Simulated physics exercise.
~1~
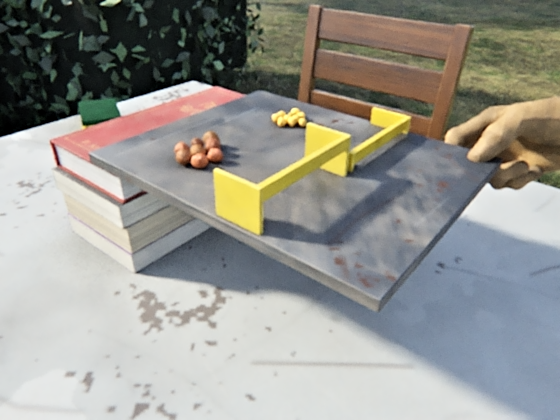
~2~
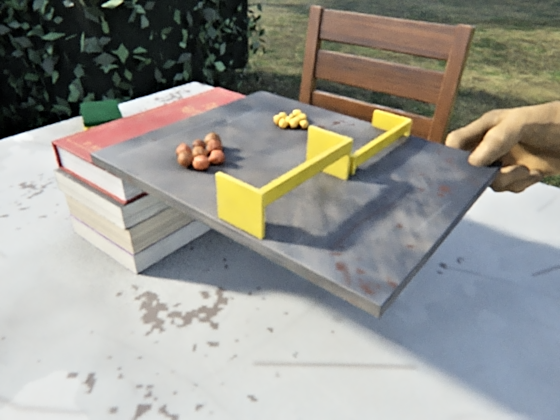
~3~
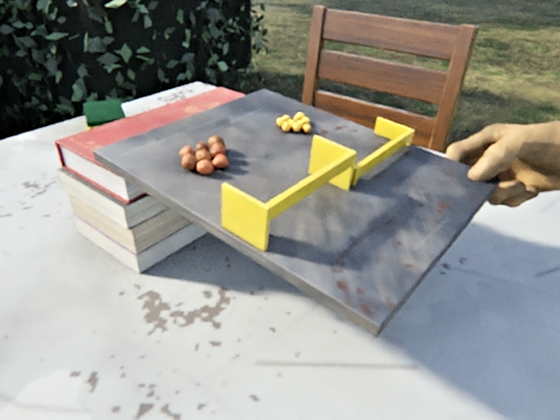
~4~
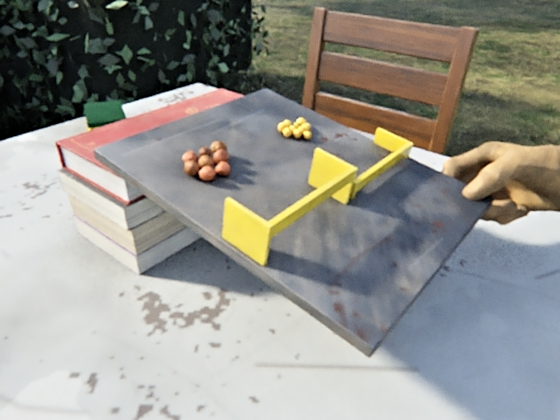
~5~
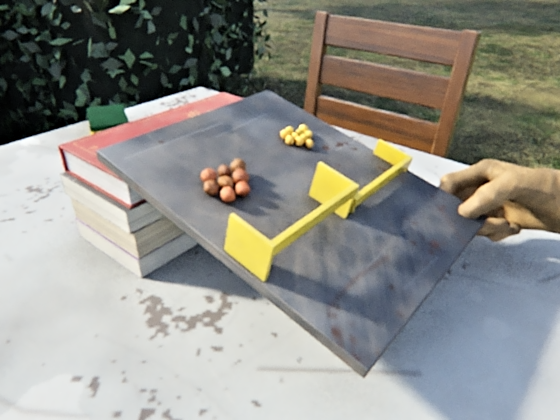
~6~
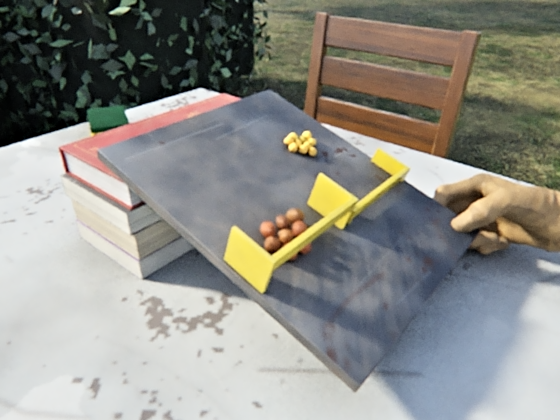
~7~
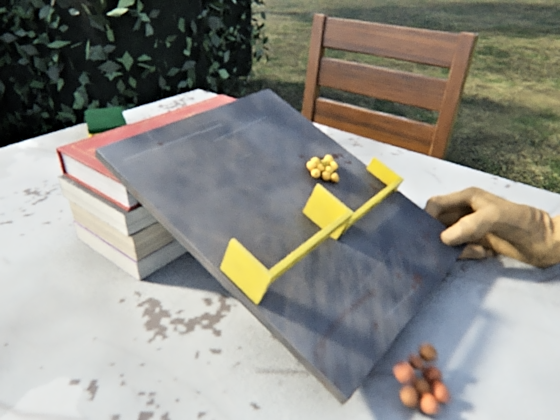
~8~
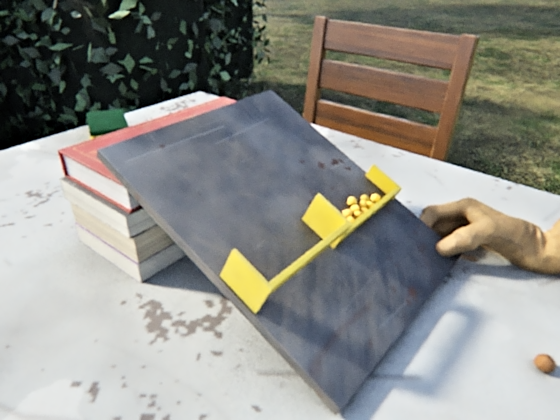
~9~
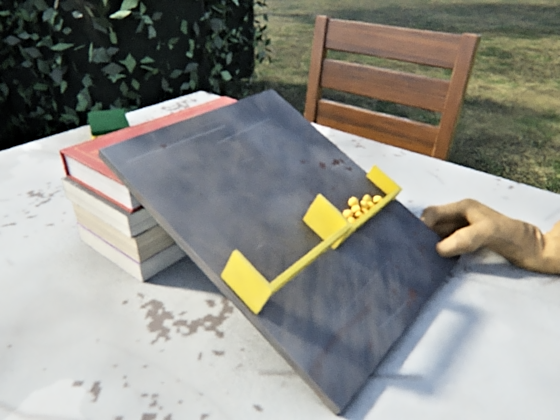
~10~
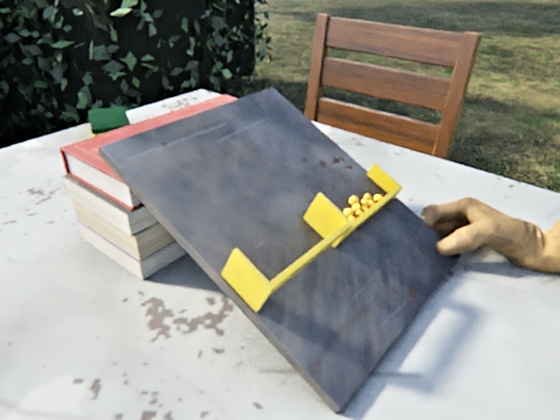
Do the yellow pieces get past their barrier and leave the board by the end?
No, the yellow pieces slide down to the farther barrier and stay gathered behind it, unlike the brown balls, which get through theirs and roll away.
